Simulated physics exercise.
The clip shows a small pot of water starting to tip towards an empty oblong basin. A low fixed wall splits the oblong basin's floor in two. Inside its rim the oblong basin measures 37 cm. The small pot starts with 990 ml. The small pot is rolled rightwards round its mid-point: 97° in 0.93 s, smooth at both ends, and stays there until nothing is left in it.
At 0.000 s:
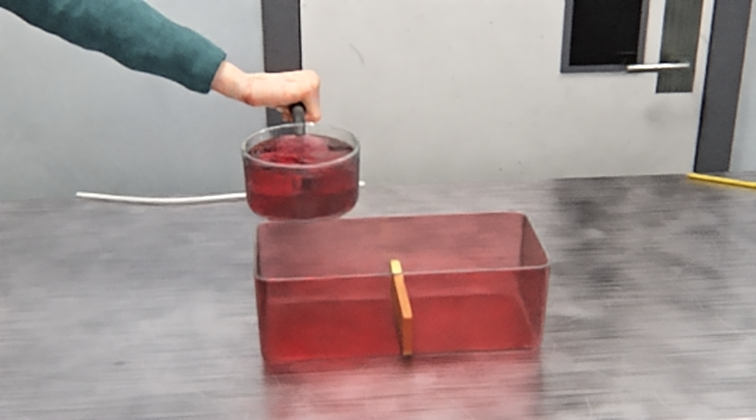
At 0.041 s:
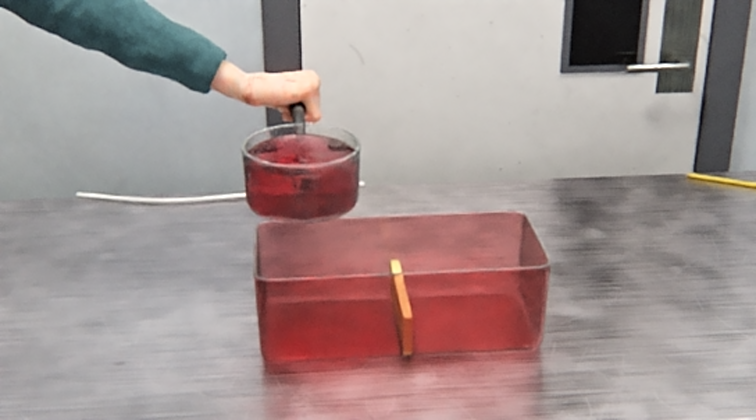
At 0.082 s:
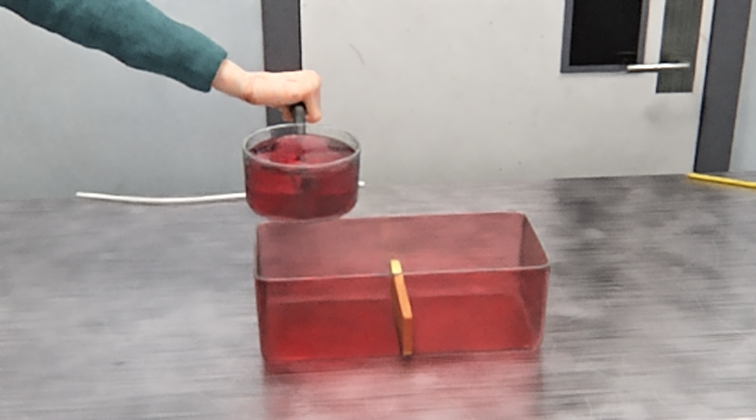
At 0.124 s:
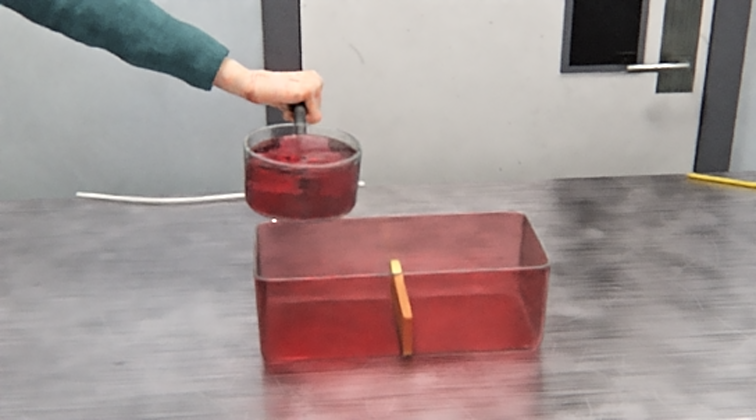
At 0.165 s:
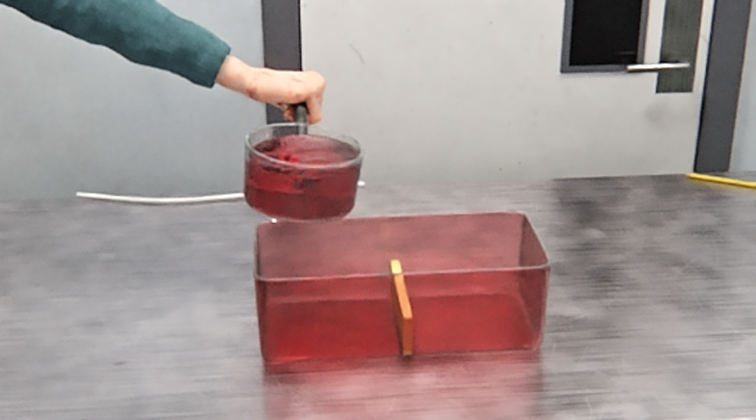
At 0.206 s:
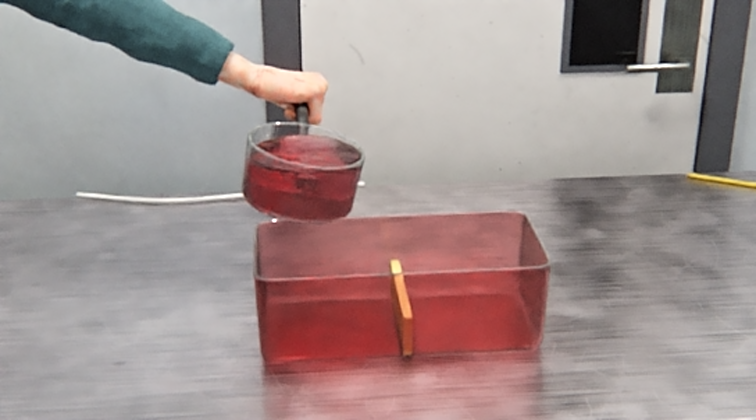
A small clear pot of red water, held from above by a hand in a green sleeve, stays nearly level, then leans slightly rightwards over an oblong see-through basin with an orange upright piece at its middle.
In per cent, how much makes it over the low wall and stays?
The far part has some 59 per cent.
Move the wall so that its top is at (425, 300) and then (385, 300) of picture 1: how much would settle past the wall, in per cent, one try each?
First 25, then 80 per cent.
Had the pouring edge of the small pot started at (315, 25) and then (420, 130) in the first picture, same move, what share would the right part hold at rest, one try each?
First 50, then 95 per cent.
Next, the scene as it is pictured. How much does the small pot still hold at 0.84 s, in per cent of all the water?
About 14 per cent.
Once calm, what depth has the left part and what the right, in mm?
Some 14 mm on the left and 22 mm on the right.
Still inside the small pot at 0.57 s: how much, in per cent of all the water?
Some 60 per cent.
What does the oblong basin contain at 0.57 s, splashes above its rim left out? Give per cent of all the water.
About 12 per cent.
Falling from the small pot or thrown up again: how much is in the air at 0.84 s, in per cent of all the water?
Some 7 per cent.
After 0.57 s the tilt is 66° and 60 per cent is still to pour, 2 is left of the wall and 11 right of it.
After 0.84 s the tilt is 95° and 14 per cent is still to pour, 22 is left of the wall and 58 right of it.
After 1.12 s the tilt is 97° and 2 per cent is still to pour, 37 is left of the wall and 59 right of it.
After 1.43 s the tilt is 97° and 0 per cent is still to pour, 40 is left of the wall and 59 right of it.
In the end 41 per cent lies left of the wall, 59 right of it and 0 outside.
